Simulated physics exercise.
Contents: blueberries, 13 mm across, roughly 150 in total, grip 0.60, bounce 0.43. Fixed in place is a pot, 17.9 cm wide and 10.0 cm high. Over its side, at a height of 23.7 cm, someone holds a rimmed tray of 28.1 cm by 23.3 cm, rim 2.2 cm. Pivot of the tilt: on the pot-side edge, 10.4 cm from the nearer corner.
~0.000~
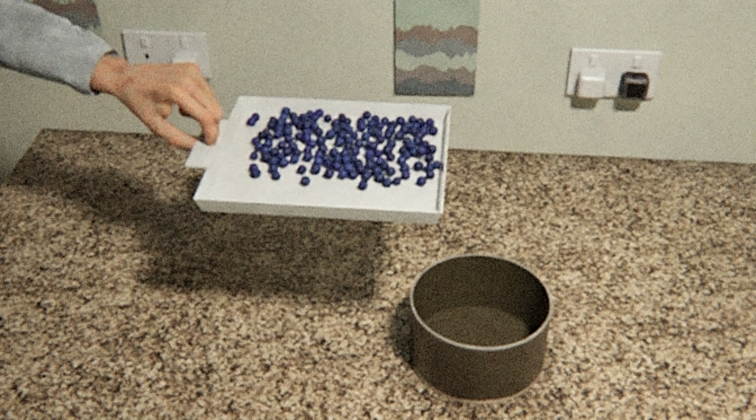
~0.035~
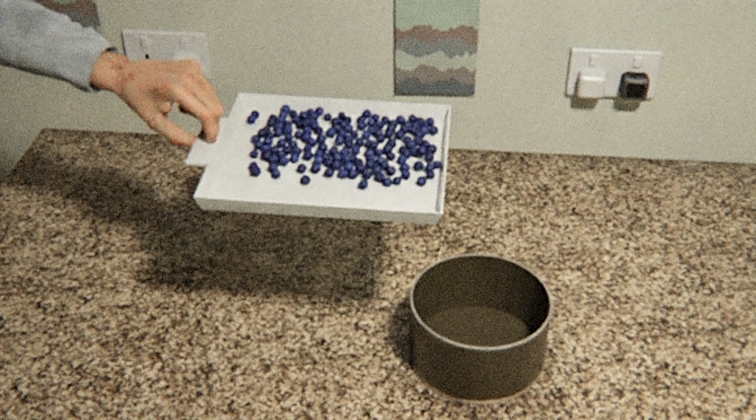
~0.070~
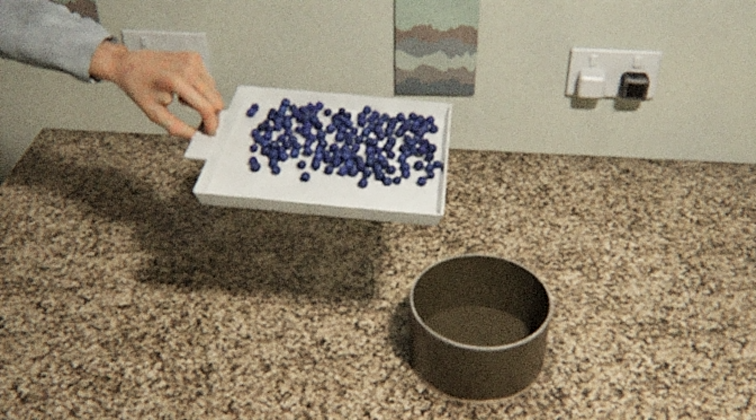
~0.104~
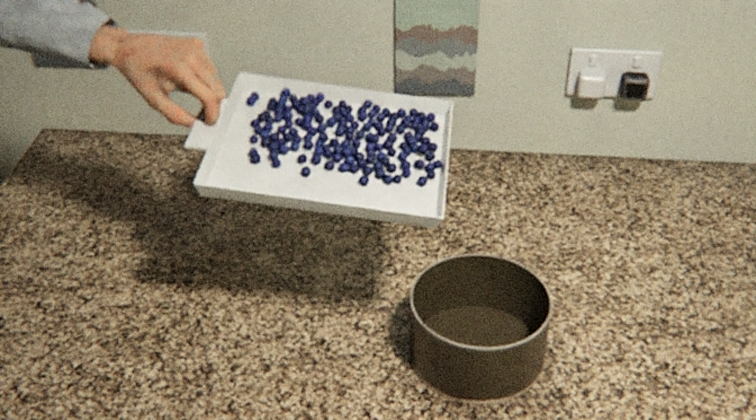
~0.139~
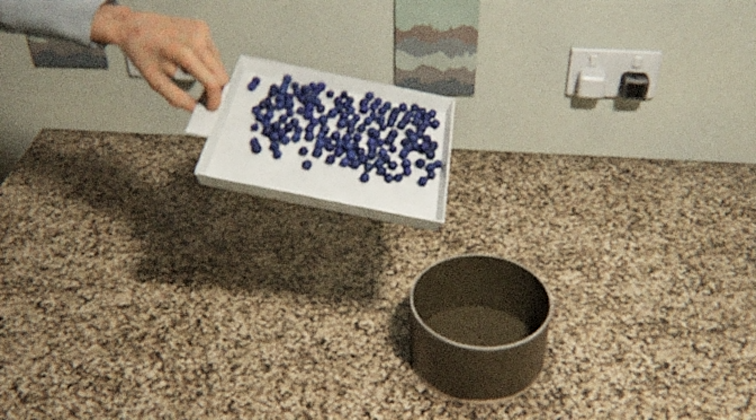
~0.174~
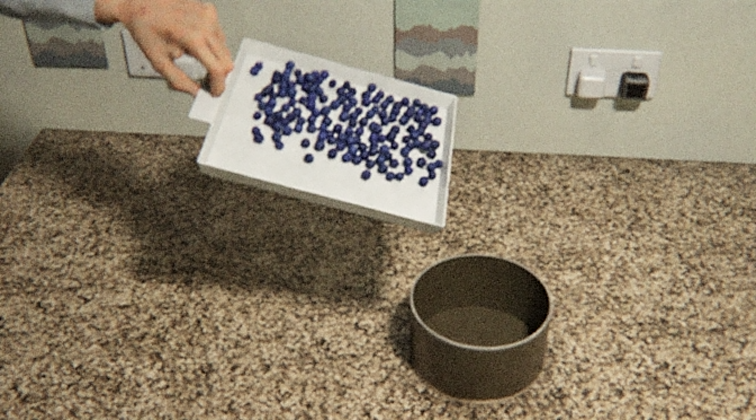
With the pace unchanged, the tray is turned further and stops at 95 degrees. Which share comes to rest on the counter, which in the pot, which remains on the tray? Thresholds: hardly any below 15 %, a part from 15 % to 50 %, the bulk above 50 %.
Prediction - counter: Hardly any; pot: The bulk; tray: Hardly any.
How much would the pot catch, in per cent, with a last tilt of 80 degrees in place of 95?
I'd expect some 85 per cent in the pot.
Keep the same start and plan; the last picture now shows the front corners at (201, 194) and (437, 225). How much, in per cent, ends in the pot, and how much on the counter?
That works out as pot 30 and counter 70.
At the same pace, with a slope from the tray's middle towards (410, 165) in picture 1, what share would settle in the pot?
The share comes to about 35 in a hundred.
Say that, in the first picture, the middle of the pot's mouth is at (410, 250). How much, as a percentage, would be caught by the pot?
Estimate: ~ 0 %.
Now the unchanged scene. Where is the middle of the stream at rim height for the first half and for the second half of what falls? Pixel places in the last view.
I'd mark about (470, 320) for the first half and about (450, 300) for the second.
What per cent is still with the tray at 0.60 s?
Some 90 per cent of the load.
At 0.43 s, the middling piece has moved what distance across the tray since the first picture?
It has moved some 5 cm from its start.
After 0.43 s, tilt 57 degrees; the tray holds 100 %, the pot 0 %.
After 0.60 s, tilt 83 degrees; the tray holds 90 %, the pot 0 %.
Then, at 0.89 s, tilt 95 degrees; the tray holds 5 %, the pot 80 %.
By 1.6 s all is still; counter 5 %, pot 95 %, tray 0 %.
